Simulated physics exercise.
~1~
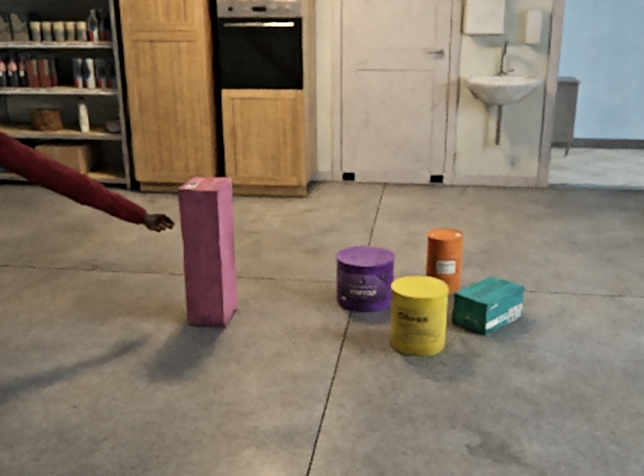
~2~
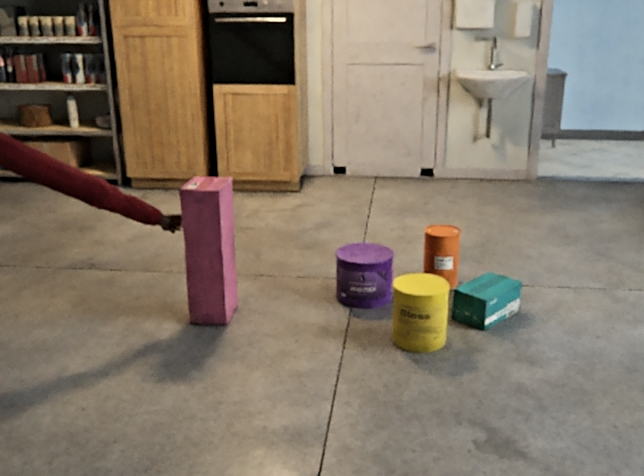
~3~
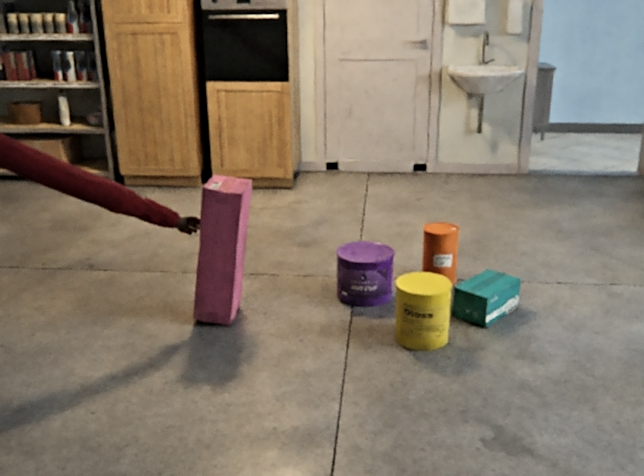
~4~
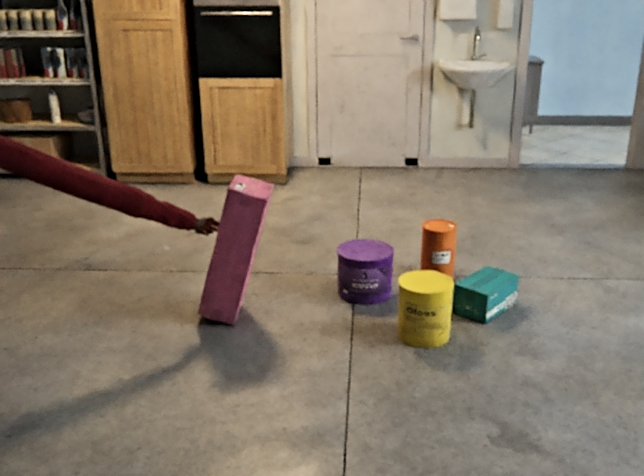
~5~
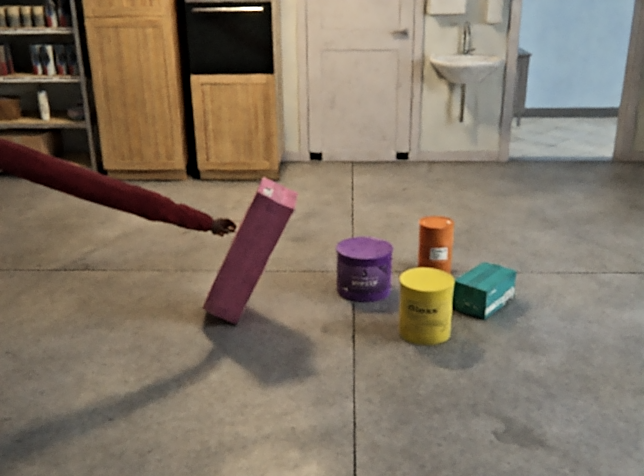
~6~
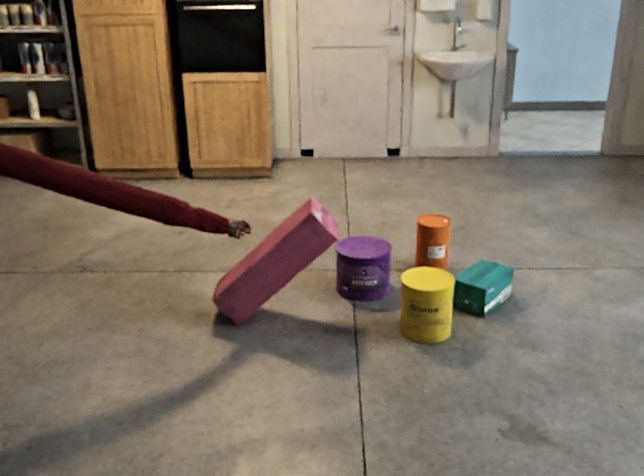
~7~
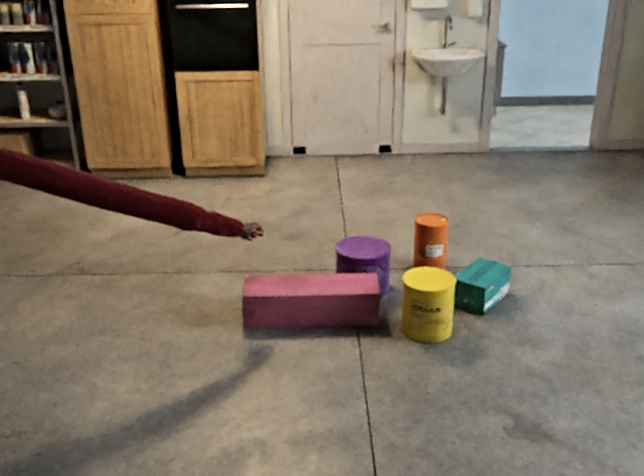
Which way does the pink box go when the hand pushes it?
The pink box moves to the right, tipping over that way until it lies on its side.
